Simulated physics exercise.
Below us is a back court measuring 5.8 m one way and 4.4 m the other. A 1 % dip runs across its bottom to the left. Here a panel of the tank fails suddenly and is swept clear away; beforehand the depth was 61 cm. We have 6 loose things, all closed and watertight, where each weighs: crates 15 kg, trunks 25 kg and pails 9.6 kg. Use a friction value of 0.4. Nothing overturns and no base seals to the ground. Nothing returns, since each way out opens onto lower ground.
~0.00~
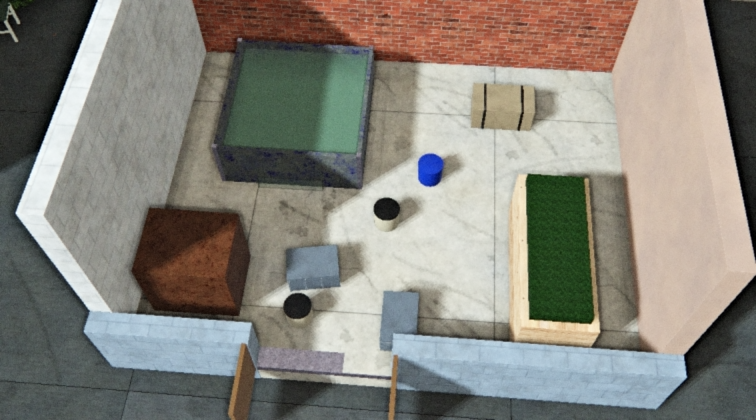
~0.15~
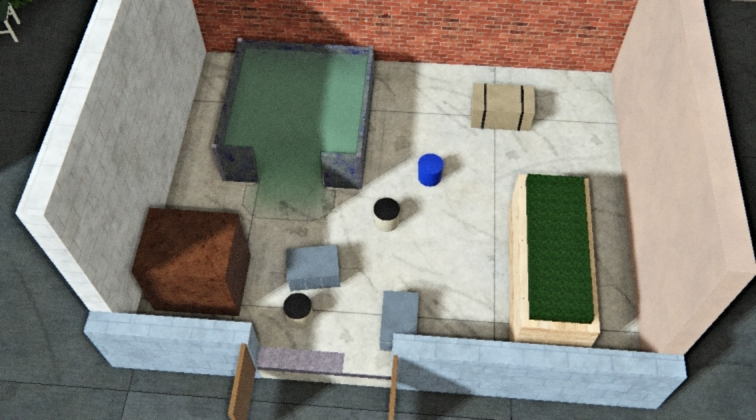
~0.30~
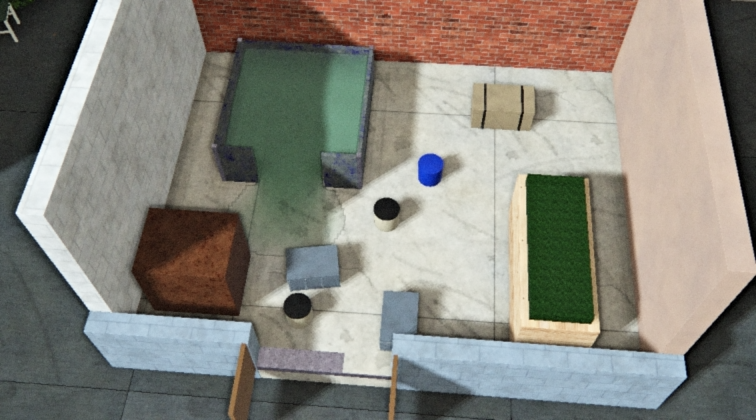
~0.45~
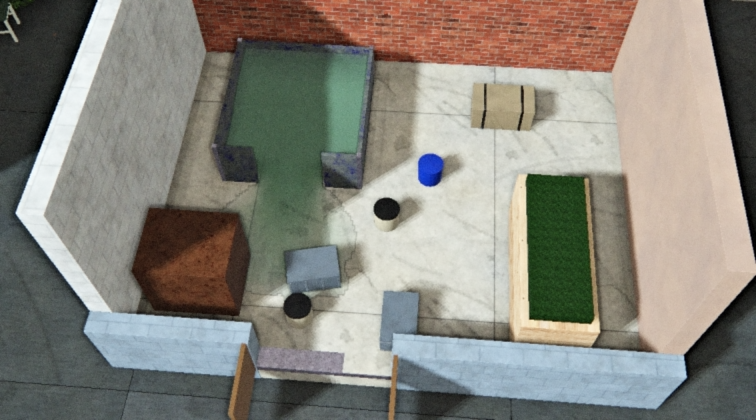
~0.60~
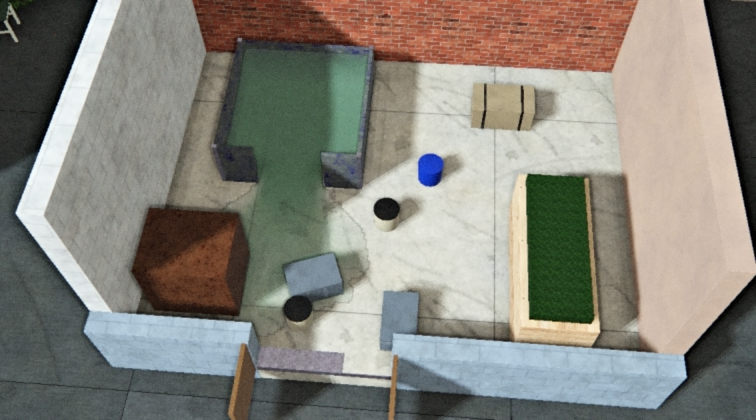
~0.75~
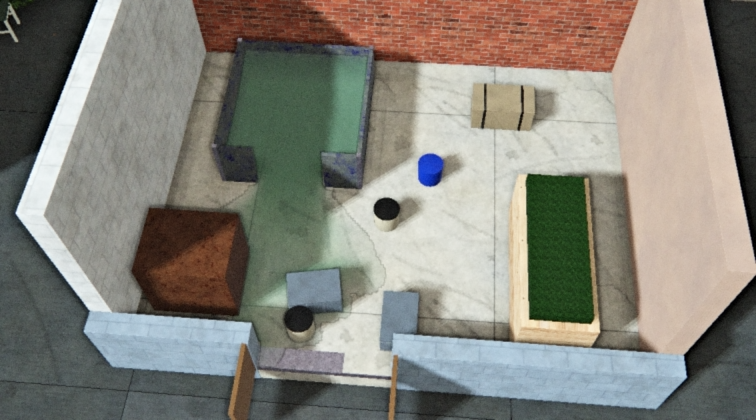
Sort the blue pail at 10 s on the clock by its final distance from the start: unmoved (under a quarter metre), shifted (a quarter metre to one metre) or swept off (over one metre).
Unmoved.
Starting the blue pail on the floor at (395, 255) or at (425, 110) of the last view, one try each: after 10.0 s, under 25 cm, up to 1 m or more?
Run 1: It remains nearly still. Run 2: It remains nearly still.
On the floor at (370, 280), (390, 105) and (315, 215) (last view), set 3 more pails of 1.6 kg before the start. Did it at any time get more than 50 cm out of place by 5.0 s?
First outside the limit, then inside the limit, then outside the limit.
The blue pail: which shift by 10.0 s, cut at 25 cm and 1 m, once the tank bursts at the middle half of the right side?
So the blue pail winds up far off.
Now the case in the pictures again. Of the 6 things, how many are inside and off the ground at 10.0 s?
I'd say 0 of them.
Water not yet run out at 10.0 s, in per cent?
About 52 in a hundred parts of the water.
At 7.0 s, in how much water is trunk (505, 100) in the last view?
3 cm.
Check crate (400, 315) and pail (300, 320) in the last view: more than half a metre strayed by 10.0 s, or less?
Taking them in order: Exceeded and exceeded.
After 2.0 s the blue pail is near (431, 164), 0.0 m from its start, aground; 2 of 6 are out; 0 afloat.
After 4.5 s the blue pail is near (431, 164), 0.0 m from its start, aground; 2 of 6 are out; 0 afloat.
After 7.0 s the blue pail is near (431, 164), 0.0 m from its start, aground; 2 of 6 are out; 0 afloat.
After 10.0 s the blue pail is near (431, 164), 0.0 m from its start, aground; 2 of 6 are out; 0 afloat.
